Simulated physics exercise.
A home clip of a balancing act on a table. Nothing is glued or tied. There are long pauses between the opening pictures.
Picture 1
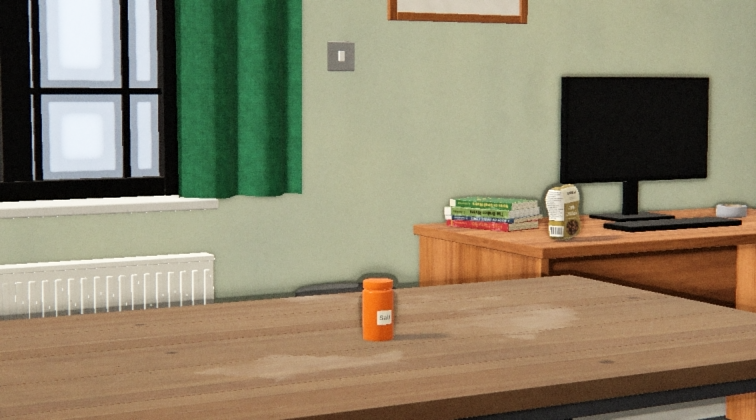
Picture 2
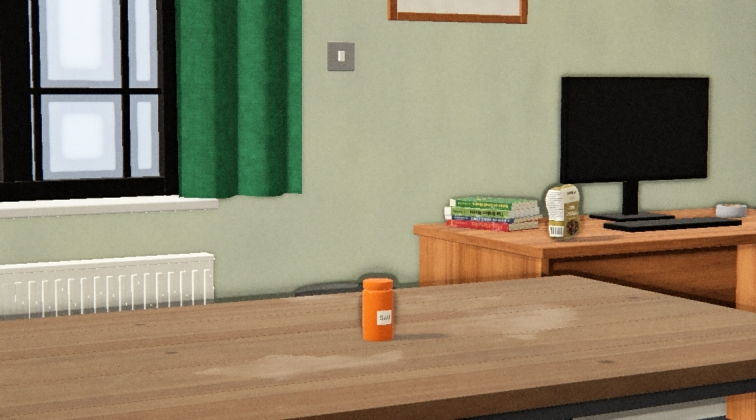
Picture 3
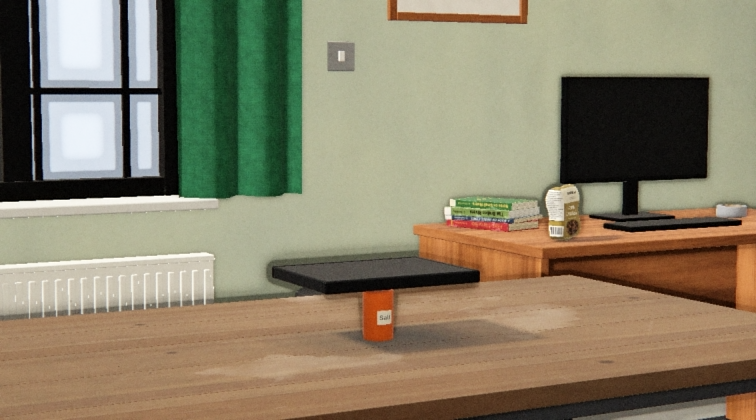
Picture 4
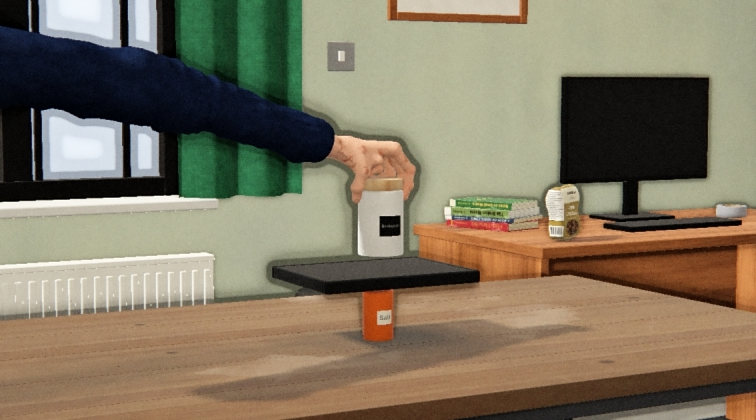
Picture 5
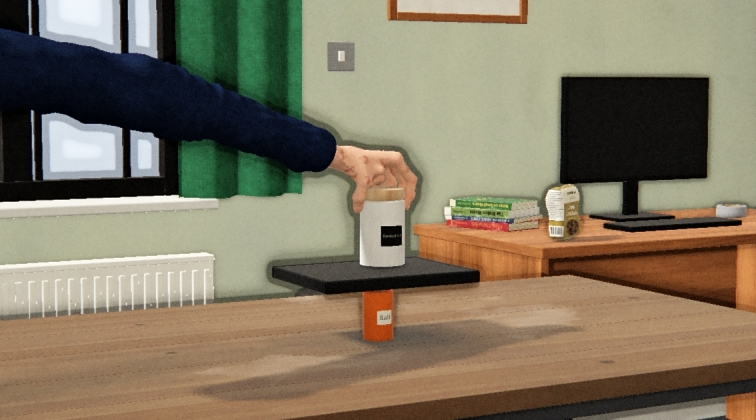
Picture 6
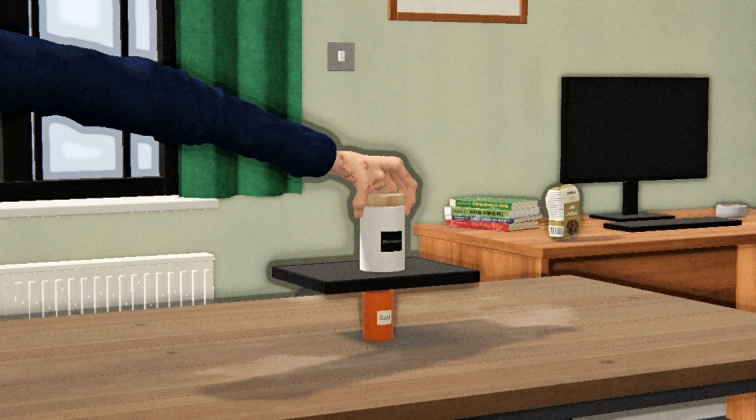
On a wooden table, a black slab appears atop an orange shaker, and a hand lowers a white jar onto it.
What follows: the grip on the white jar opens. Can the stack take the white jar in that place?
In the end the stack holds.
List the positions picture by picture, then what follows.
The last thing is not in view yet; orange shaker (378, 309), in the first frame.
The last thing is not in view yet; orange shaker (378, 309), in the second frame.
The last thing is not in view yet; orange shaker (378, 309), in the third frame.
Still above its spot; white jar (381, 216); orange shaker (378, 309), in the fourth frame.
Still above its spot; white jar (382, 226); orange shaker (378, 309), in the fifth frame.
In place under the hand; white jar (382, 232); orange shaker (378, 309), in the sixth frame.
Then, 0.50 s past the last view, nothing moves.
Then, 1.30 s past the last view, white jar resting near (383, 232).
Finally, all 3 still in place. Final places as the last picture's camera would see them, white jar near (383, 232). The stack stays up.
